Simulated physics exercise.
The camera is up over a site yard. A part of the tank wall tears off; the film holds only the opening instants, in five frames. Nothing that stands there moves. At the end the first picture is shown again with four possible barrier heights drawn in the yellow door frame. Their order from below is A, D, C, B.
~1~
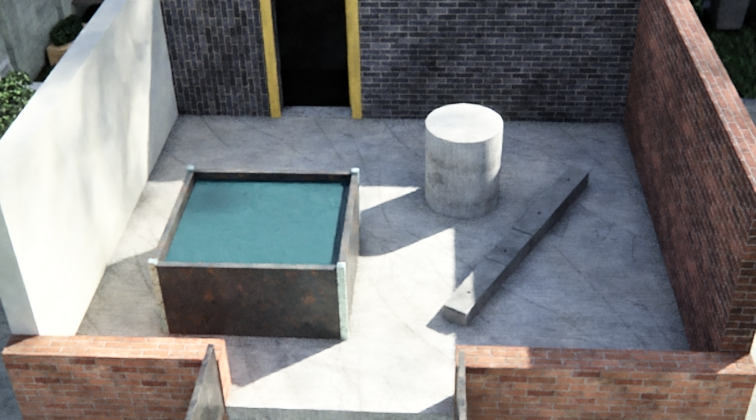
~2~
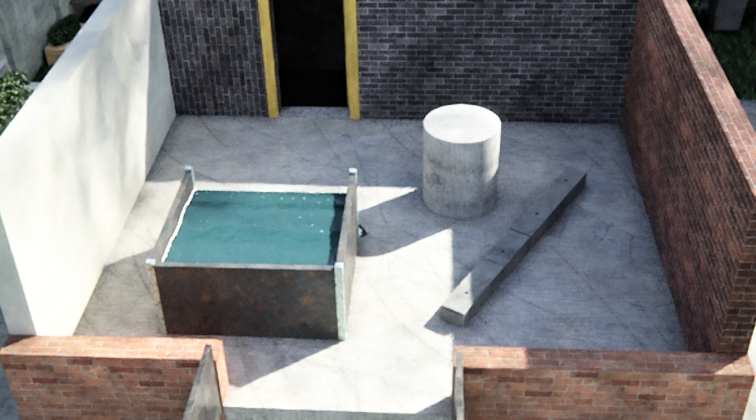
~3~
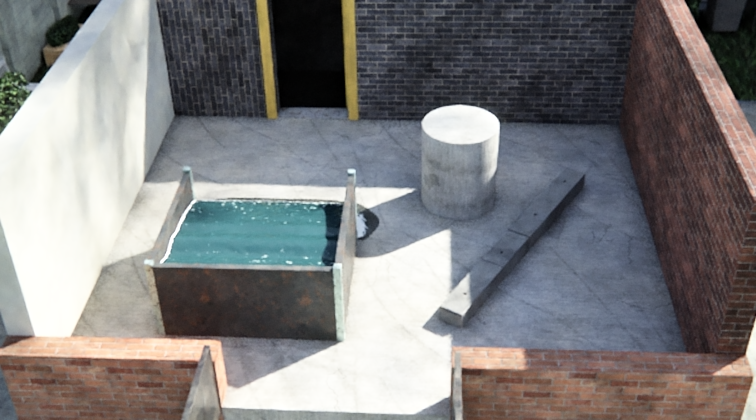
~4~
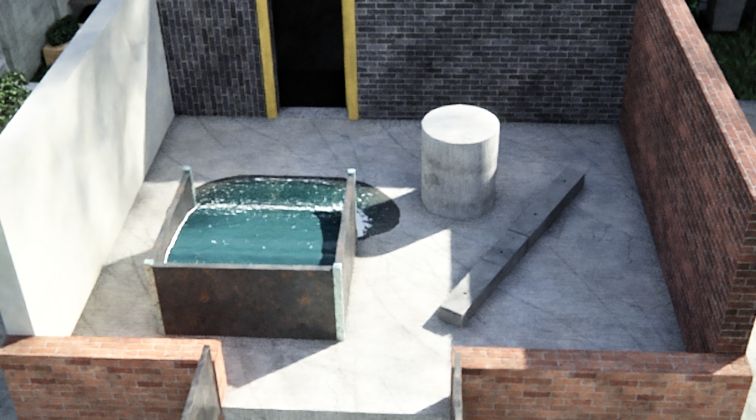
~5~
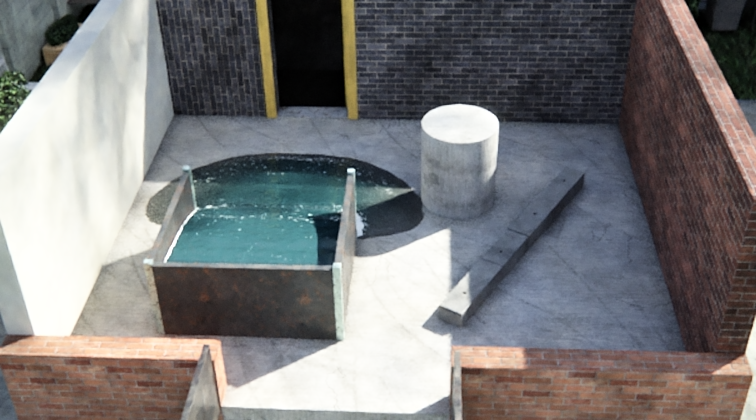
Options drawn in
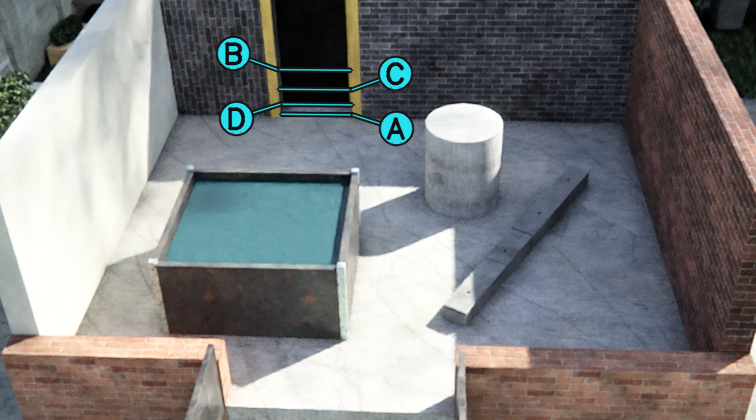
A square, dark-sided tank of teal water sits left of centre in a paved yard, seen from above by a still camera. A pale upright cylinder and a long grey beam lie to its right, between a white wall and red brick walls, with a yellow-framed doorway behind. The tank's back side drops away, and water pours out, spreading across the paving behind and rightward toward the cylinder.
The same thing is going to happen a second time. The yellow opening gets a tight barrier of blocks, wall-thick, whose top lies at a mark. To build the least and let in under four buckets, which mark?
C will do.
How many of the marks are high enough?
Two.
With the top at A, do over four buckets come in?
Yes, it does.
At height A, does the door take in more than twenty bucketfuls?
Yes.
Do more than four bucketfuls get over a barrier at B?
No.
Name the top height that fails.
Here it is height D.
In cyan, A at (316, 114); B at (313, 69); C at (315, 89); D at (316, 104); from the bottom up A, D, C, B.
With A, dozens of bucketfuls pour in.
With B, nothing gets over.
With C, a splash gets over, under a bucket.
With D, some 15 bucketfuls get in.
